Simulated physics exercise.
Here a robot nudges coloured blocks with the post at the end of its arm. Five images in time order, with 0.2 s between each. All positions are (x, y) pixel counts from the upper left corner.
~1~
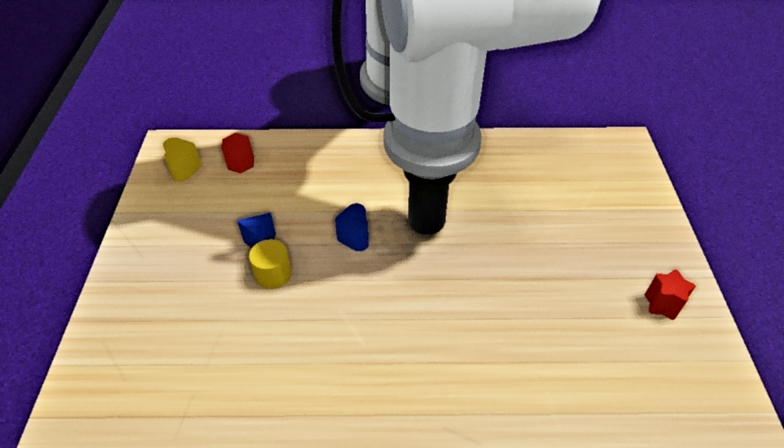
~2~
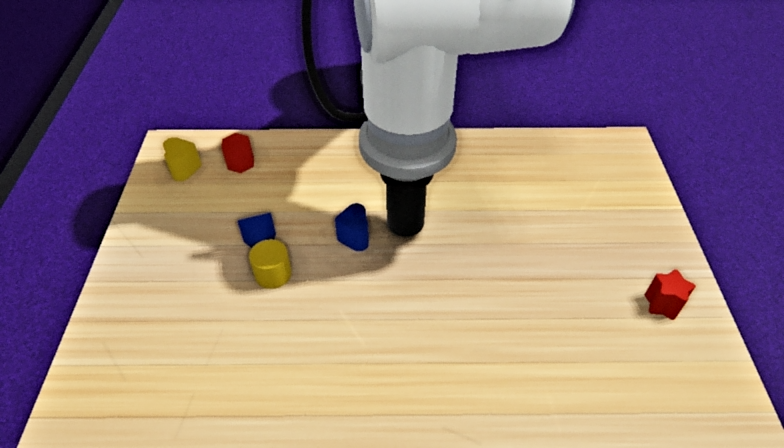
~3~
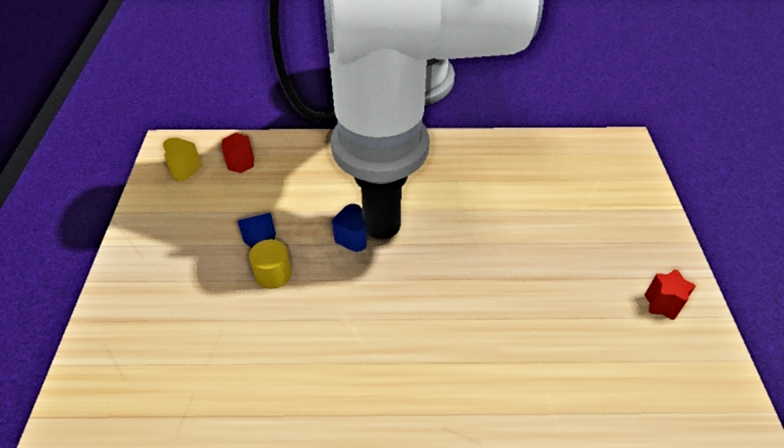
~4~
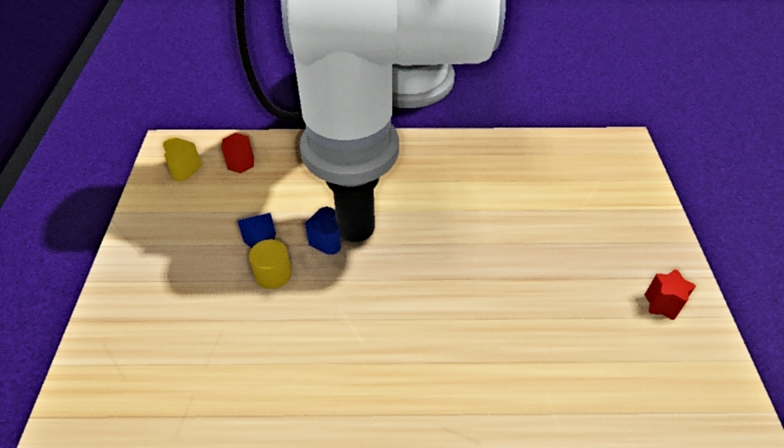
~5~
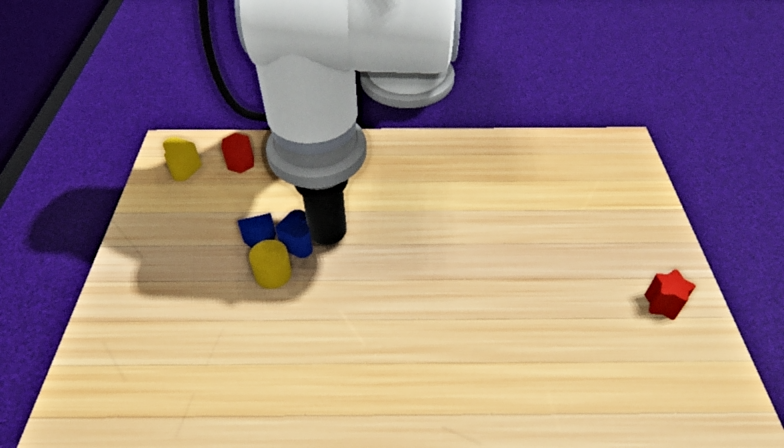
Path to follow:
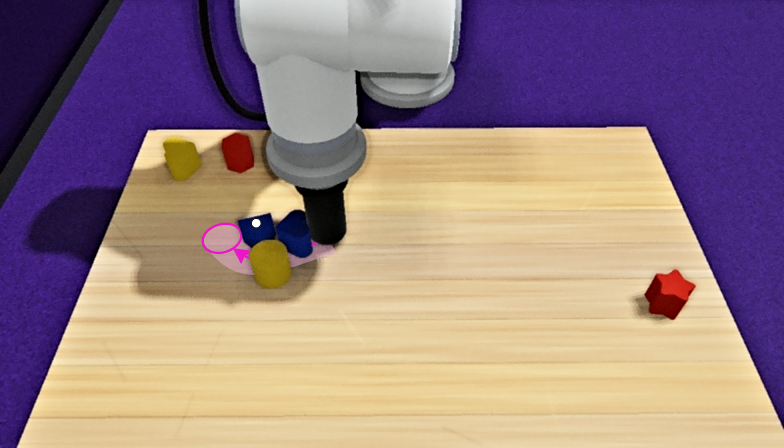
The robot arm's black post moved left across the wooden board until it met the blue heart block, then pushed it left, right up beside the blue triangular block and the yellow round one.
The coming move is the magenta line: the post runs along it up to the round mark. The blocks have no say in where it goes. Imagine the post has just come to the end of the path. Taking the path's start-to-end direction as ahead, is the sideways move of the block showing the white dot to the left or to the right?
Gets pushed right.
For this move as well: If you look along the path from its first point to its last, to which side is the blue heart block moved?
It shifts to the left.
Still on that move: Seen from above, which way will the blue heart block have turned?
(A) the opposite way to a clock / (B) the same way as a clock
Letter A.
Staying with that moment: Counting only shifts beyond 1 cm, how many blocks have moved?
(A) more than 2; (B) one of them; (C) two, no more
A.
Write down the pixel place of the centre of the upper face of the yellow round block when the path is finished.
Its top centre lands on (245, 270).
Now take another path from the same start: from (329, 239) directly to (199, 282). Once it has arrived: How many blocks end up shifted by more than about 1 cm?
This push will displace three or more blocks.
Path on the board, from (329, 239) over (290, 252) and (249, 258) to (222, 238); the dot is on the blue triangular block.
What follows on the original path. One third of the way, post (287, 246); blue triangular block (234, 223), turned 30° clockwise; yellow round block (252, 265); blue heart block (251, 235).
Two thirds of the way, post (247, 251); blue triangular block (209, 218), turned 70° clockwise; yellow round block (245, 270); blue heart block (209, 241).
At the end, post (220, 231); blue triangular block (191, 206), turned 25° clockwise; yellow round block (245, 270); blue heart block (190, 238), turned 35° anticlockwise.
